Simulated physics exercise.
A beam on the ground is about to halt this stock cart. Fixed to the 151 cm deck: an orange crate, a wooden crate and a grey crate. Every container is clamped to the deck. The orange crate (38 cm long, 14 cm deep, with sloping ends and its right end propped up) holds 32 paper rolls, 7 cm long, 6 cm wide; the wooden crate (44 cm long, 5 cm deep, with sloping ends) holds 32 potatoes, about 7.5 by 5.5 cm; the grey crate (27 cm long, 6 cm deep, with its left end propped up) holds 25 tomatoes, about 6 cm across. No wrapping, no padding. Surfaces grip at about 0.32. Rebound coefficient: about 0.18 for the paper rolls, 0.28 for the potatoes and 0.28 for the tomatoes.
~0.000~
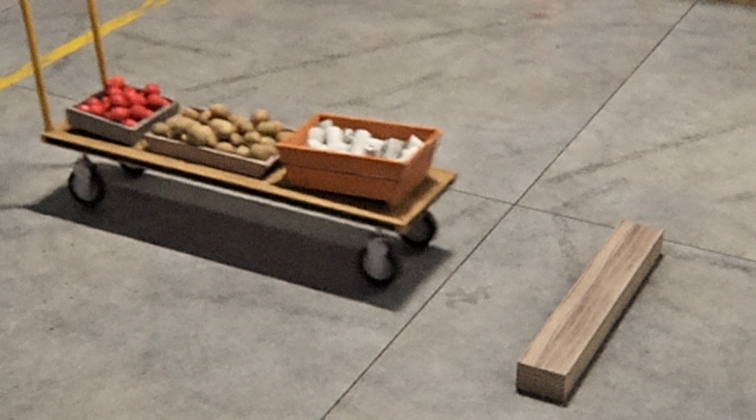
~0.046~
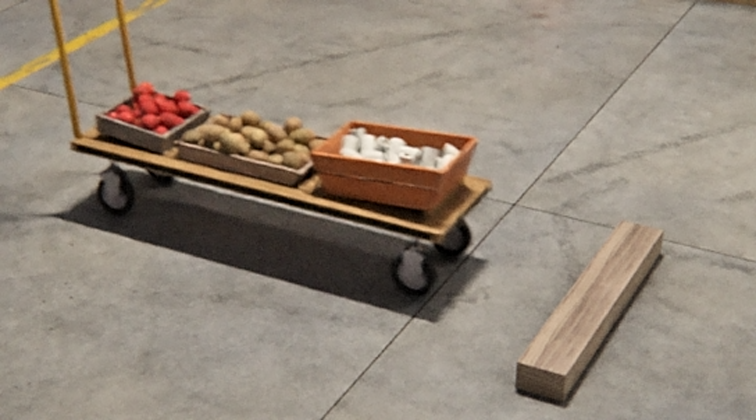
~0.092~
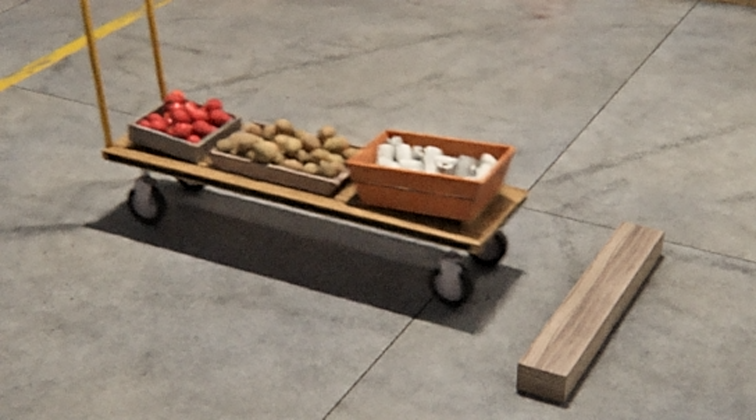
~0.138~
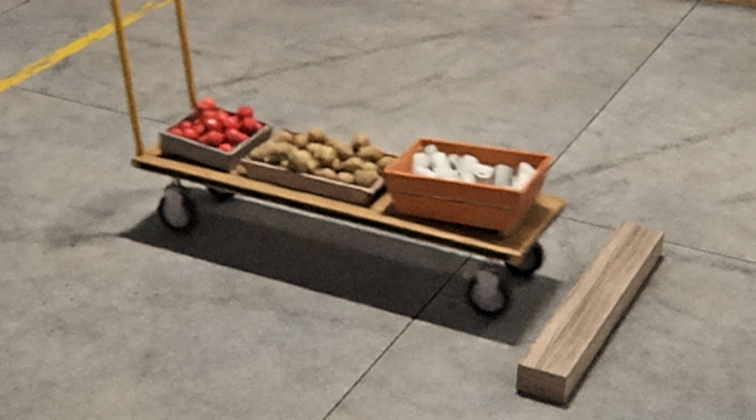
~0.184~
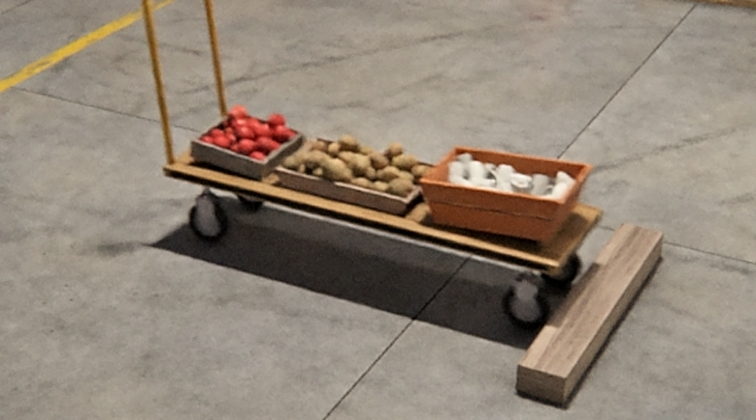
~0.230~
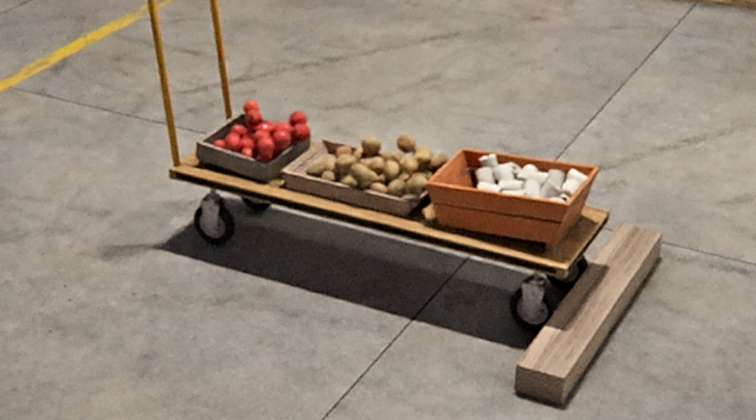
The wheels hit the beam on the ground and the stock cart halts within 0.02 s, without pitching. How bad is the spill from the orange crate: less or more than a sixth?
Out of the orange crate go under a sixth of the paper rolls.
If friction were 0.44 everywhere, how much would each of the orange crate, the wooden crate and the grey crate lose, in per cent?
Then orange crate 10, wooden crate 40, grey crate 50 per cent.
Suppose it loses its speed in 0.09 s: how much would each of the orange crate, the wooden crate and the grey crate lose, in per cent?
In that case orange crate 0, wooden crate 30, grey crate 40 per cent.
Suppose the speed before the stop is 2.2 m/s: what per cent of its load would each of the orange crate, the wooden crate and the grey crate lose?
Then orange crate 0, wooden crate 30, grey crate 40 per cent.
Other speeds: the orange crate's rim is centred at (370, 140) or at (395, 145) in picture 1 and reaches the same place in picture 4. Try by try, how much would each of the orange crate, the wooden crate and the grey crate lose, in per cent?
Orange crate 0 then 0, wooden crate 30 then 20, grey crate 40 then 30 per cent.
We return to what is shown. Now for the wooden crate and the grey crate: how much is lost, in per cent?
About: Wooden crate 40, grey crate 40 per cent.
After 0.28 s, orange crate 32 in, 0 out, wooden crate 31 in, 1 out and grey crate 20 in, 5 out.
After 0.40 s, orange crate 32 in, 0 out, wooden crate 24 in, 8 out and grey crate 17 in, 8 out.
After 0.63 s, orange crate 32 in, 0 out, wooden crate 21 in, 11 out and grey crate 16 in, 9 out.
Outcome (at 1.14 s), orange crate 31 in, 1 out, wooden crate 20 in, 12 out and grey crate 15 in, 10 out. Asked share, 1 of 32, 3 per cent.
